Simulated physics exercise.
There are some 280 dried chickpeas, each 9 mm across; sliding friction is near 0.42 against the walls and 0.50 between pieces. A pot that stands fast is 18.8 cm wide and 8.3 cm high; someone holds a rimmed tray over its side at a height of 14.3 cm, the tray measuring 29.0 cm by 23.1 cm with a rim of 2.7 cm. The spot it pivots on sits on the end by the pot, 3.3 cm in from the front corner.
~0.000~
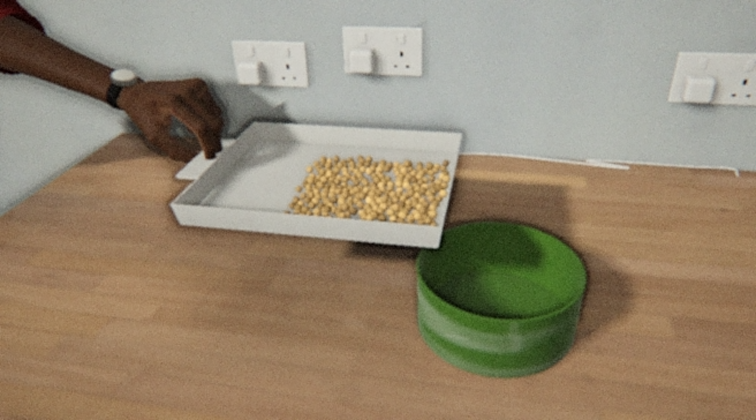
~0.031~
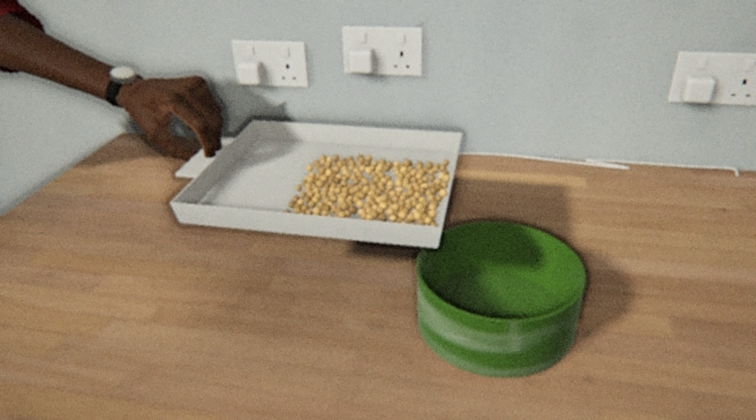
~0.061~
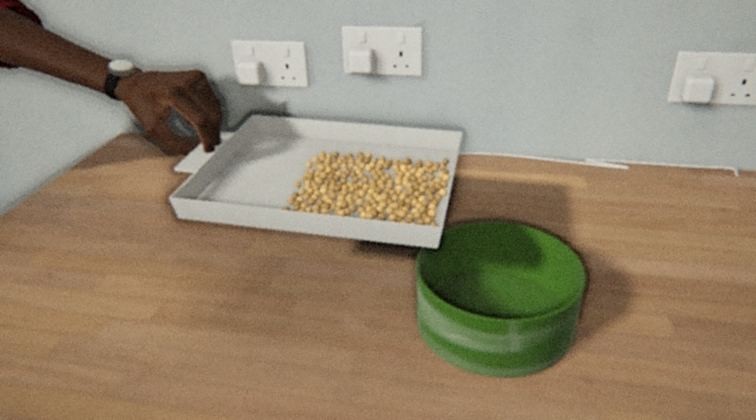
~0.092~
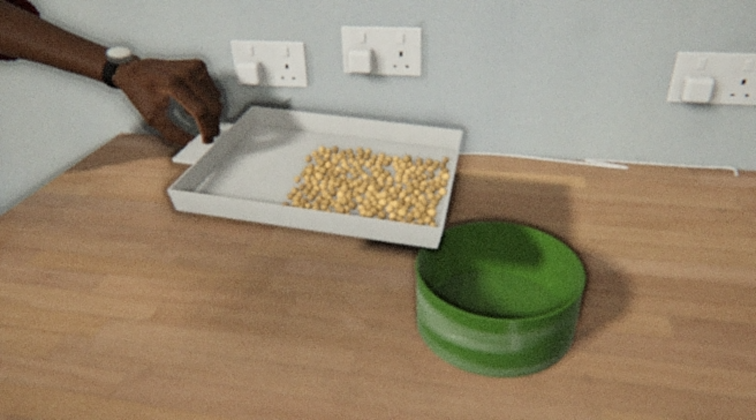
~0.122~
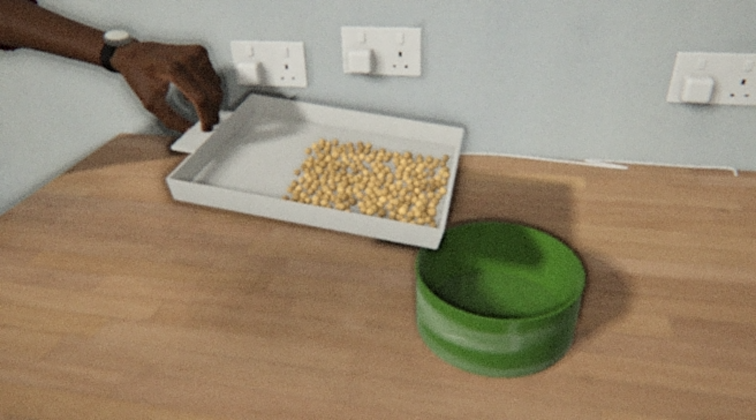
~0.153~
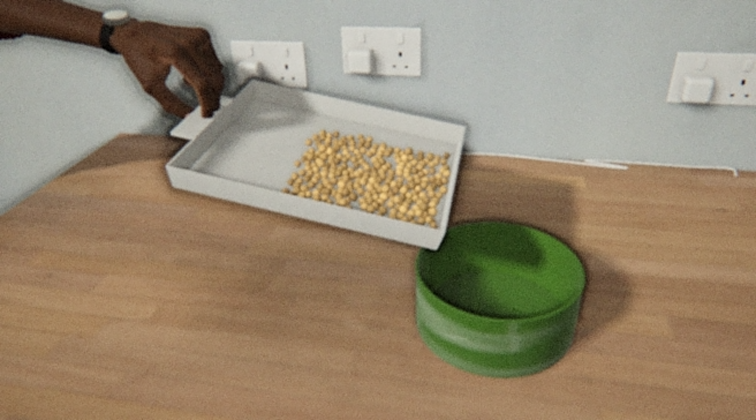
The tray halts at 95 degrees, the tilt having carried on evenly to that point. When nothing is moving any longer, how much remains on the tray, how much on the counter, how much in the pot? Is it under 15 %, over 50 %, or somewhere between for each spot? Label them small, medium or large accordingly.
Tray - small, counter - small, pot - large.
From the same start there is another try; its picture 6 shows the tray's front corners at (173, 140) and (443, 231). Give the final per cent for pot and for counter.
In the pot: 90 per cent; on the counter: 10 per cent.
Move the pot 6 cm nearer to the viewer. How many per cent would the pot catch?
Roughly 80 per cent.
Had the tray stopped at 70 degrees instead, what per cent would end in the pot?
In that case some 0 per cent.
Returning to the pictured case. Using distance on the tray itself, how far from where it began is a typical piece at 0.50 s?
Roughly 2 cm.
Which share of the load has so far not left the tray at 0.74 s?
Close to 100 in a hundred.
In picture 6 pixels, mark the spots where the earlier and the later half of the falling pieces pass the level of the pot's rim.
The first half passes near (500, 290) and the second half near (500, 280).
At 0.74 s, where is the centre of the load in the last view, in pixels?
(446, 158) or thereabouts.
After 0.50 s, tilt 51 degrees; the tray holds 100 %, the pot 0 %.
Then, at 0.74 s, tilt 79 degrees; the tray holds 100 %, the pot 0 %.
After 1.08 s, tilt 95 degrees; the tray holds 25 %, the pot 45 %.
At rest (2.0 s), tray 0 %, counter 5 %, pot 90 %.
